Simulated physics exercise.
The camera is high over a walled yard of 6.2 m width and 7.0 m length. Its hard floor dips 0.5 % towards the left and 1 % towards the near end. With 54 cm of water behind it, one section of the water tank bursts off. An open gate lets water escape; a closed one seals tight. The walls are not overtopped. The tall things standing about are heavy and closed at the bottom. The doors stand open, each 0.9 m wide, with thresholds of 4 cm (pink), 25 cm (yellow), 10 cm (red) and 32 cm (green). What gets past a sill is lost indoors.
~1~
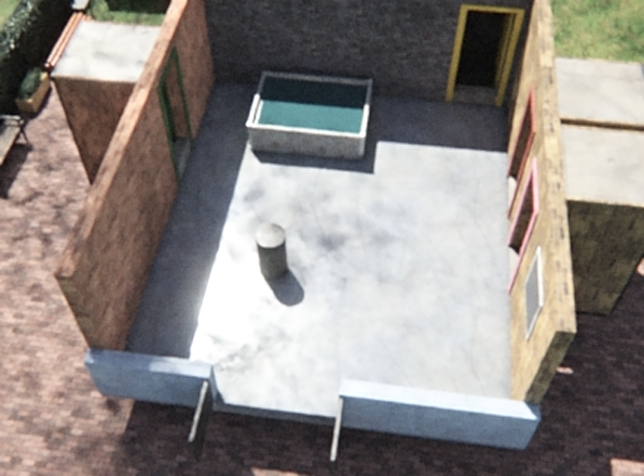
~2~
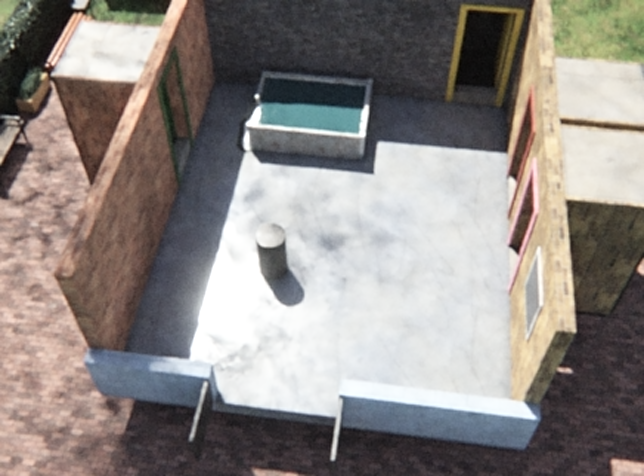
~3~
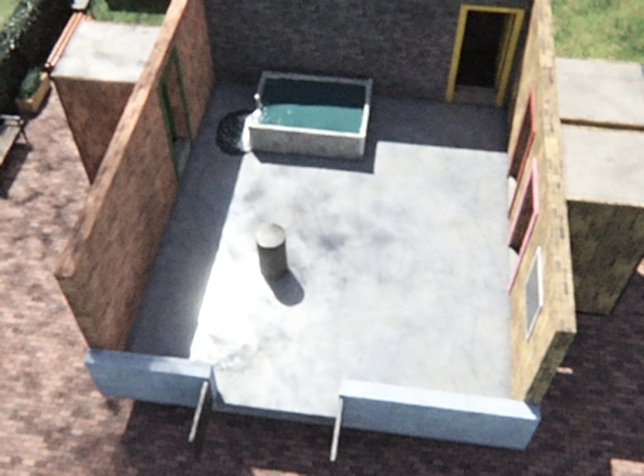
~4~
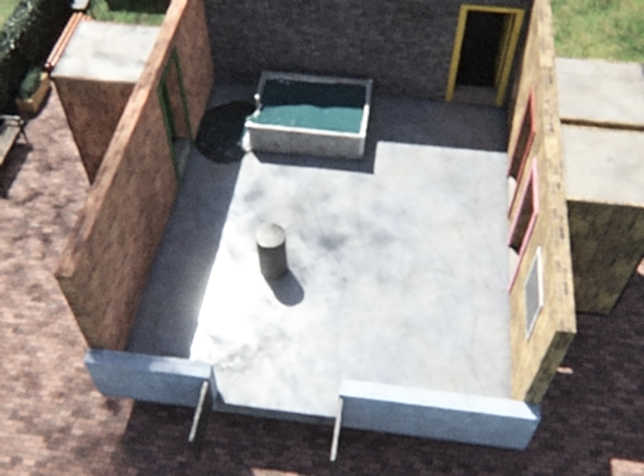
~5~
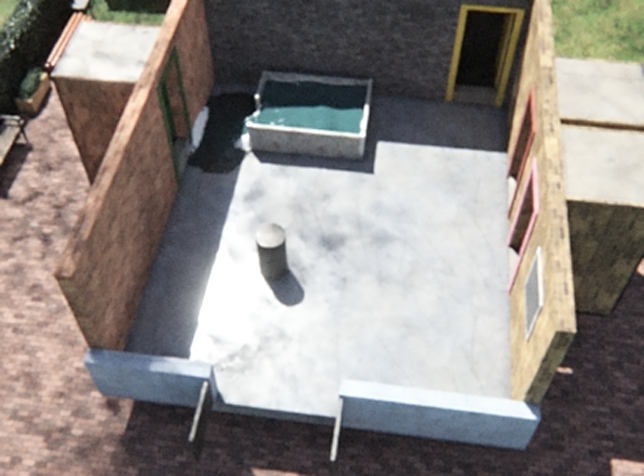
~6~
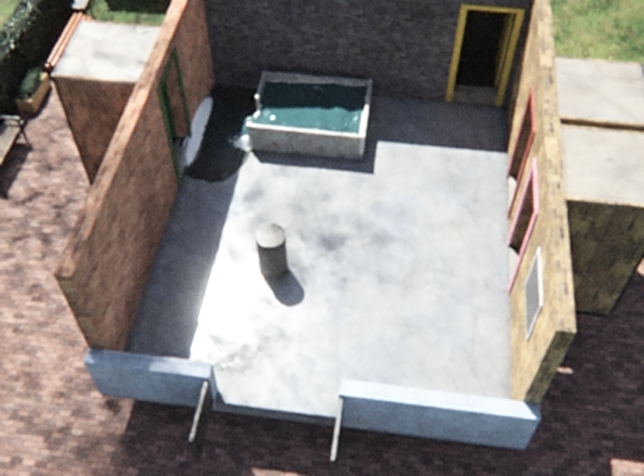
We see a walled yard from above, with a rectangular water tank near the back wall and a short post mid-floor; water pours from the tank's left end, spreading dark across the floor to the left wall, then nearer.
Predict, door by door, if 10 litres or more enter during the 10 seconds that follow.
Within that time: At the pink door it does not reach the limit; at the yellow door it does not reach the limit; at the red door it keeps below the limit; at the green door it does not reach the limit.
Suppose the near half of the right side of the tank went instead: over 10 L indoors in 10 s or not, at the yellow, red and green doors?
Then: Yellow below, red past it, green under.
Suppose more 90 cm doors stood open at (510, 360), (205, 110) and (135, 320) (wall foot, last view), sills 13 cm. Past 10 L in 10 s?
In that order: Below, above, not over.
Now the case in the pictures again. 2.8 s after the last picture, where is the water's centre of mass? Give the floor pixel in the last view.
At about (266, 161).
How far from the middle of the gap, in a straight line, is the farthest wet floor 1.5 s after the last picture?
Some 4.8 m out.
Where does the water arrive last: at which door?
Last comes the pink one.
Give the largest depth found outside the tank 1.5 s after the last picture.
About 32 cm.
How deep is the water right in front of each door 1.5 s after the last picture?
Depths in cm: Pink 0, yellow 0, red 0, green 22.
Then, 0.7 s after the last picture water covers 10 % of the floor and is deepest (38 cm) near (207, 133); pink door not reached, yellow door not reached, red door not reached, green door 25 cm at the sill, 0 L in.
Then, 1.5 s after the last picture water covers 20 % of the floor and is deepest (32 cm) near (198, 133); pink door not reached, yellow door not reached, red door not reached, green door 22 cm at the sill, 0 L in.
Then, 2.8 s after the last picture water covers 35 % of the floor and is deepest (24 cm) near (198, 133); pink door not reached, yellow door 1 cm at the sill, 0 L in, red door not reached, green door 16 cm at the sill, 0 L in.
Then, 5.3 s after the last picture water covers 45 % of the floor and is deepest (16 cm) near (196, 139); pink door not reached, yellow door 3 cm at the sill, 0 L in, red door 3 cm at the sill, 0 L in, green door 12 cm at the sill, 0 L in.
Then, 9.3 s after the last picture water covers 70 % of the floor and is deepest (10 cm) near (117, 374); pink door 2 cm at the sill, 0 L in, yellow door 3 cm at the sill, 0 L in, red door 3 cm at the sill, 0 L in, green door 7 cm at the sill, 0 L in.
